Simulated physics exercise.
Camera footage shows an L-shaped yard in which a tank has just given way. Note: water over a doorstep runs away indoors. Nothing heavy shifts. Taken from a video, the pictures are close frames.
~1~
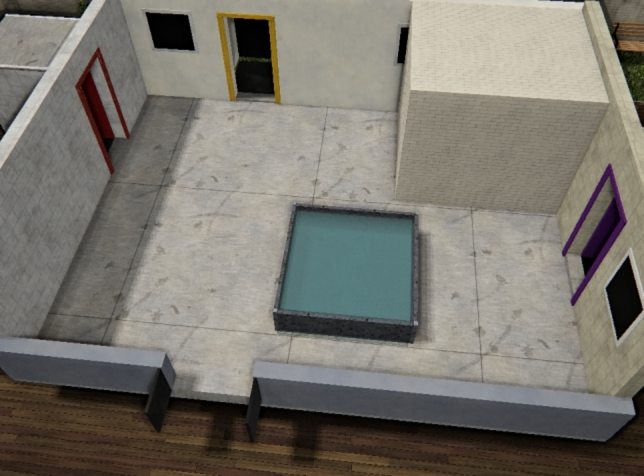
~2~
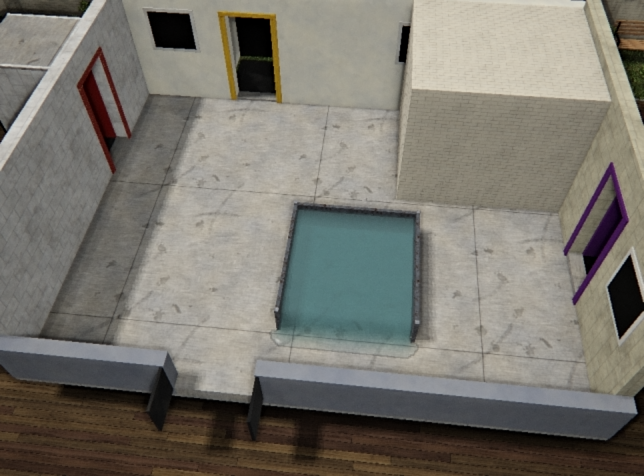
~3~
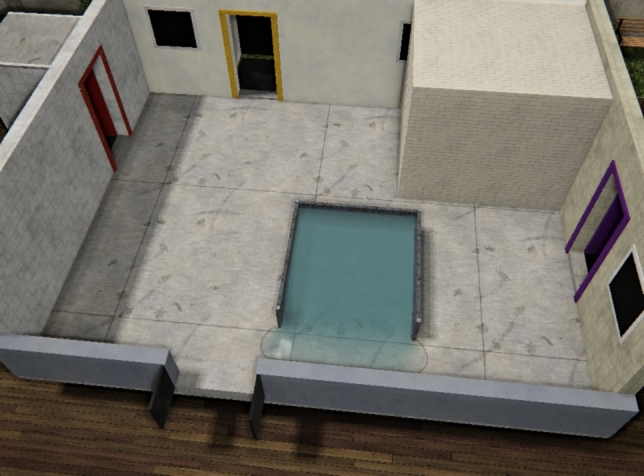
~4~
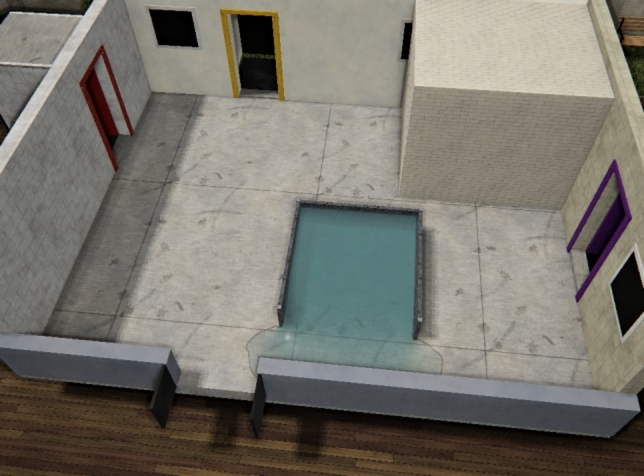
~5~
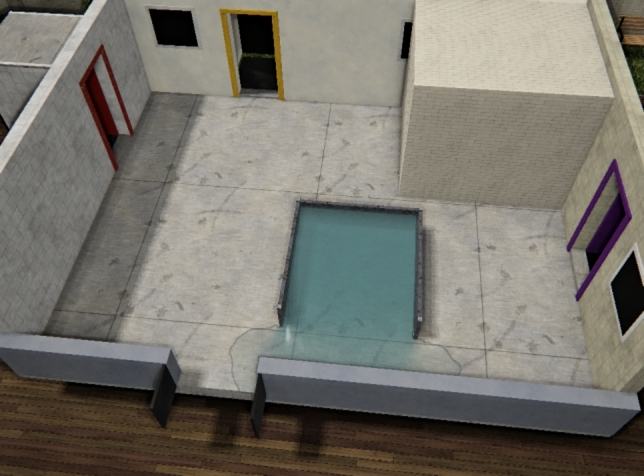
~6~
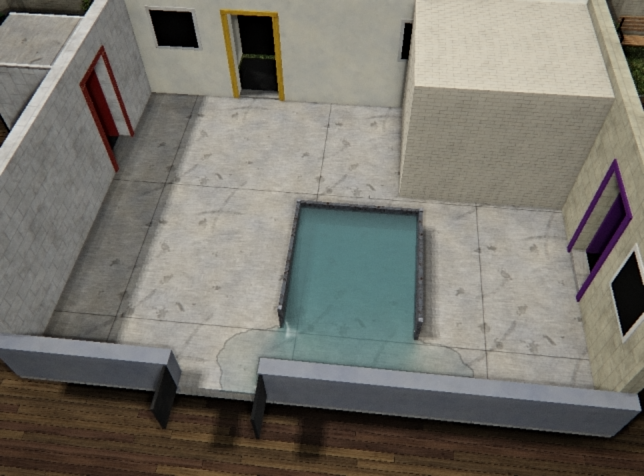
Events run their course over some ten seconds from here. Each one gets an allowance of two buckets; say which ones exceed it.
In the end the red door will not count as flooded; the yellow door will not count as flooded; the purple door will not count as flooded.
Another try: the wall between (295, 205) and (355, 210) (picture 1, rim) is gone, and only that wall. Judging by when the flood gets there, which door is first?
I'd say the yellow-painted one.
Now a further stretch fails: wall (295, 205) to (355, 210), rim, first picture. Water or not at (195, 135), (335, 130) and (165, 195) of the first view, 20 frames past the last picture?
Going through them, the first would be submerged, the next submerged and the last still bare.
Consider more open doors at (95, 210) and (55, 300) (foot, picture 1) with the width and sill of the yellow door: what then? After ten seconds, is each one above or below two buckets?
Results, in sequence: Doesn't reach it and gets past it.
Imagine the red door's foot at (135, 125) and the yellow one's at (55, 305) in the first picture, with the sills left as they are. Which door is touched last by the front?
That would be the red door.
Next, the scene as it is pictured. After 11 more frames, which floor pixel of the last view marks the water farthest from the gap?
I'd put it around (78, 360).
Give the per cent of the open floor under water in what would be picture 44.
Around 55 percent.
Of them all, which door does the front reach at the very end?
Answer: The yellow one.
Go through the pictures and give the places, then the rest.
In the first frame, the water tank at (350, 262) is whole and still.
In the second frame, the front is at (276, 336), out from the gap at (346, 327).
In the third frame, the front is at (267, 347), out from the gap at (347, 327).
In the fourth frame, the front is at a hidden place, out from the gap at (348, 326).
In the fifth frame, the front is at a hidden place, out from the gap at (348, 326).
In the sixth frame, water pours out at (349, 327) and has run to a hidden place.
A moment on, water covers 10 % of the floor; the red door not reached, the yellow door not reached, the purple door not reached.
Next, water covers 20 % of the floor; the red door not reached, the yellow door not reached, the purple door not reached.
Then, water covers 35 % of the floor; the red door not reached, the yellow door not reached, the purple door wet at the sill, nothing in.
Later, water covers 55 % of the floor; the red door wet at the sill, nothing in, the yellow door not reached, the purple door wet at the sill, nothing in.
In the end, water covers 85 % of the floor; the red door wet at the sill, nothing in, the yellow door wet at the sill, nothing in, the purple door wet at the sill, nothing in.
